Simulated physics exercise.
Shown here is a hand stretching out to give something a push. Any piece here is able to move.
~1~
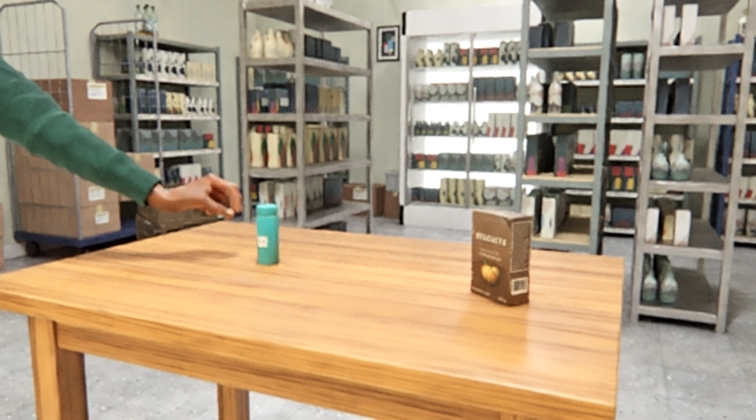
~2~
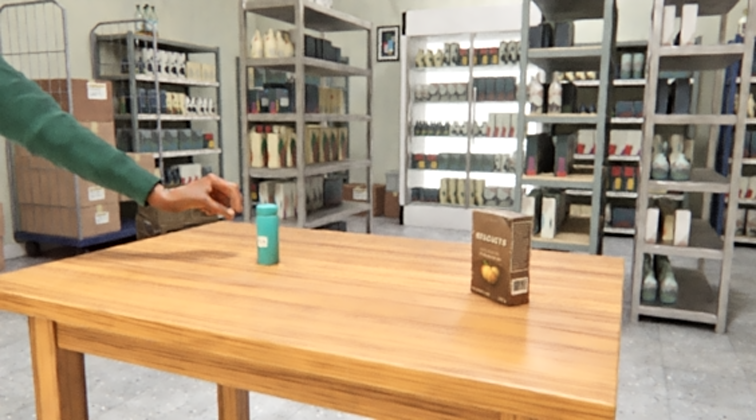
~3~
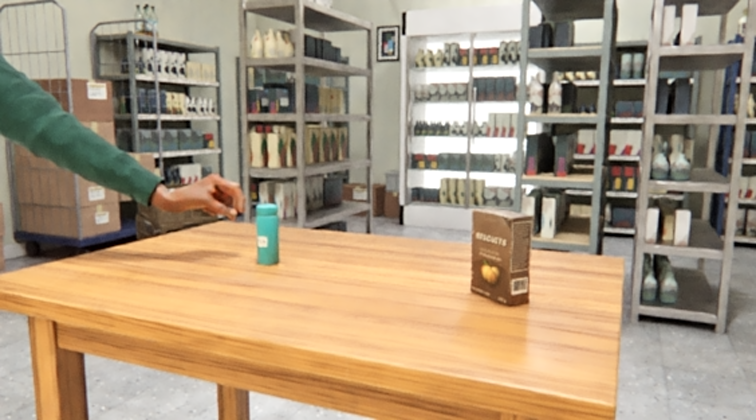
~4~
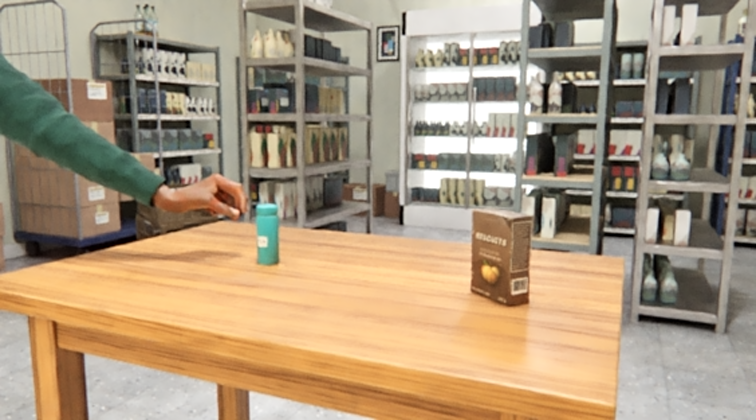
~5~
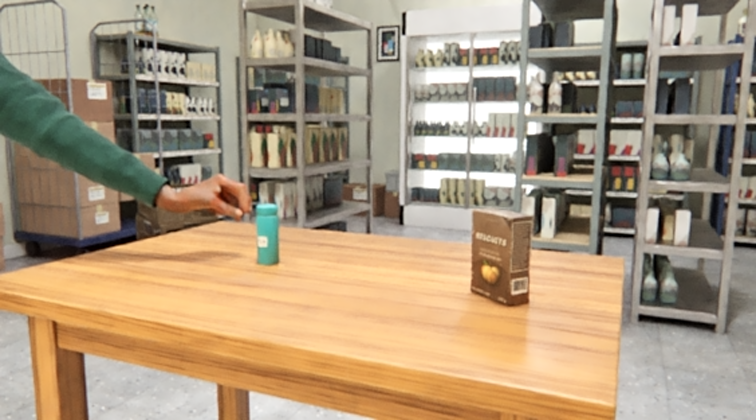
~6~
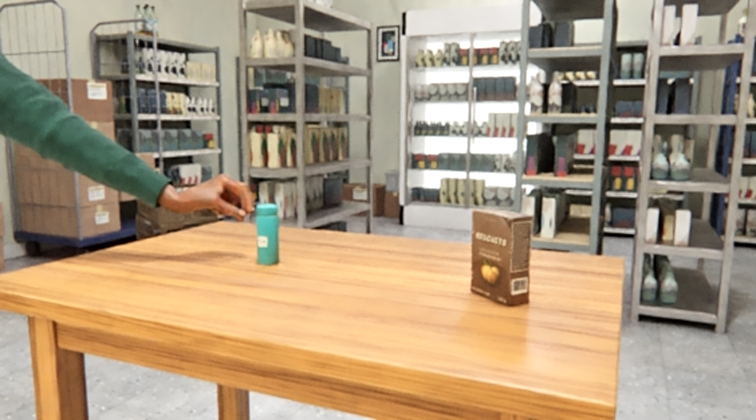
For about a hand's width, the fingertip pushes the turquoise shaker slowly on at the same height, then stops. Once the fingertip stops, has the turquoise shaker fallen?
Yes, ah, it gets bowled over this time.
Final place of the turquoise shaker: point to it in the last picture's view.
The object ends up somewhere near (309, 257).
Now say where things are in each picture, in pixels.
In the first frame, turquoise shaker (268, 234).
In the second frame, turquoise shaker (268, 234).
In the third frame, turquoise shaker (268, 234).
In the fourth frame, turquoise shaker (268, 234).
In the fifth frame, turquoise shaker (268, 234).
In the sixth frame, turquoise shaker (268, 234).
Then, 0.60 s later than the last frame, turquoise shaker tilted by 15° near (274, 233).
Then, 1.00 s later than the last frame, turquoise shaker tilted by 62° near (295, 243).
Then, 1.40 s later than the last frame, turquoise shaker on its side near (309, 257).
When it is over, lying over on the table, turquoise shaker. End places, in pixels of the last picture, turquoise shaker near (309, 257).
